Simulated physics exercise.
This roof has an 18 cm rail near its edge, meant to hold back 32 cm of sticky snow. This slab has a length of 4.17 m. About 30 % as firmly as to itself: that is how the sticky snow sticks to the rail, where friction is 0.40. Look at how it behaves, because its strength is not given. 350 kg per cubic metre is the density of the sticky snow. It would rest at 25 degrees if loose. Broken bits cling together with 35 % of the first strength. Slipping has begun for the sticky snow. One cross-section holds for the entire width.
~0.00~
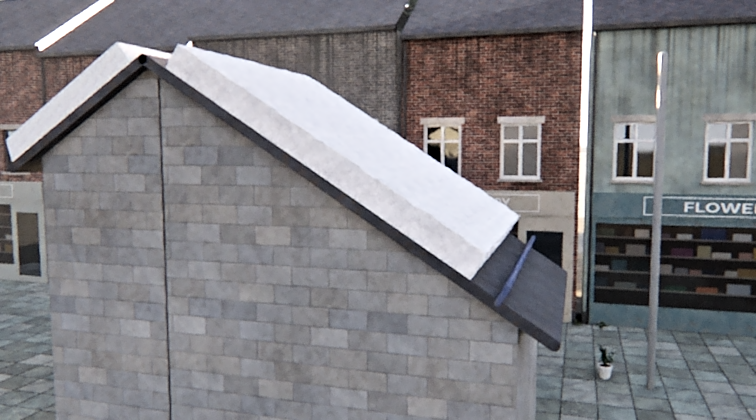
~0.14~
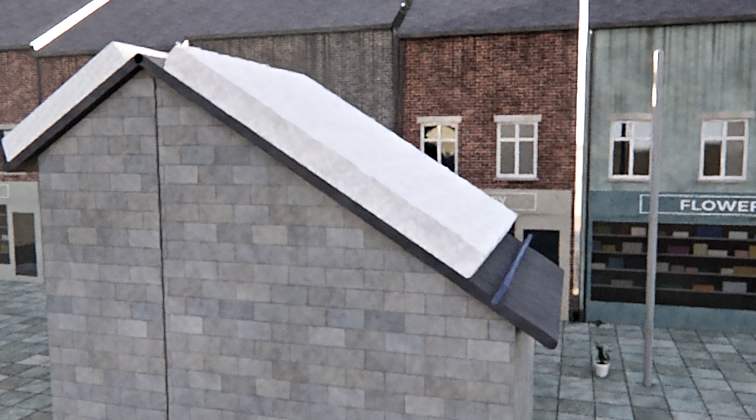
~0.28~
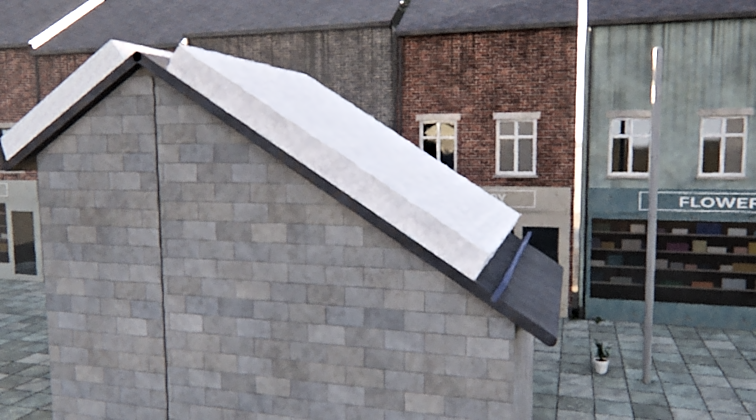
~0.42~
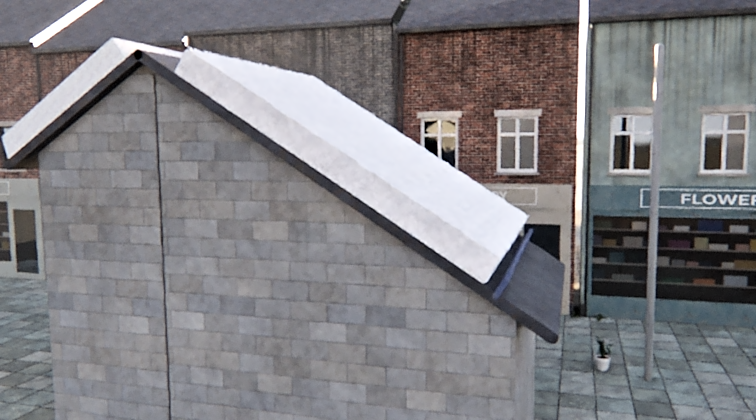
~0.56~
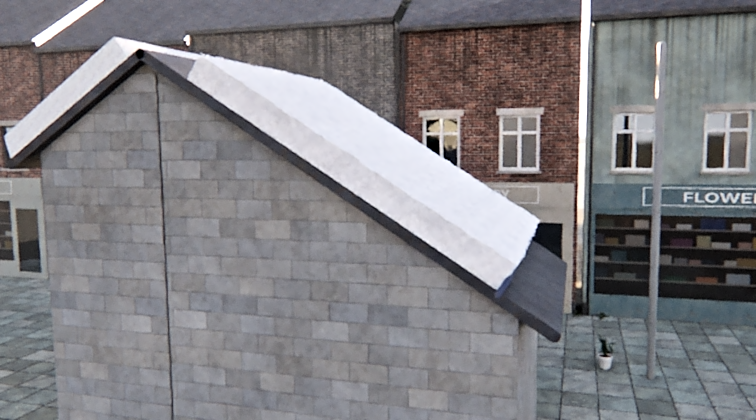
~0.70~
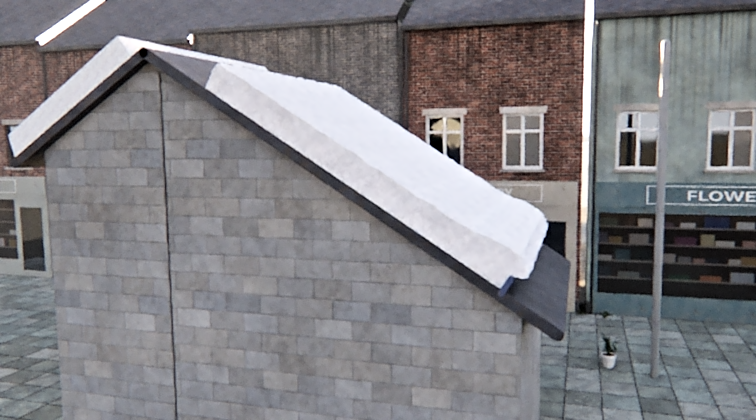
In the video, a thick slab of white snow slides slowly down the right slope of a grey brick building's roof, reaching and pushing partly over a thin blue rail near the edge while dark roof appears beside the ridge.
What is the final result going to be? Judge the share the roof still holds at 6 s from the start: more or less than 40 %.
Verdict: More.
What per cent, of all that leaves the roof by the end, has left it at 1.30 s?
Roughly 10 percent.
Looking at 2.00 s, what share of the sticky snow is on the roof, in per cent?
75 per cent, roughly.
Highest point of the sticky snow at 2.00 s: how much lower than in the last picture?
By my estimate, near 0.8 m.
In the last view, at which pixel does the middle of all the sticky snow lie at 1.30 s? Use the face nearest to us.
I'd place it around (417, 211).
By 1.30 s, 94 % of the snow is on the roof.
By 2.00 s, 77 % of the snow is on the roof.
By 2.70 s, 65 % of the snow is on the roof.
By 3.40 s, 61 % of the snow is on the roof.
By 6.00 s, at the end, 60 % of the snow is on the roof.
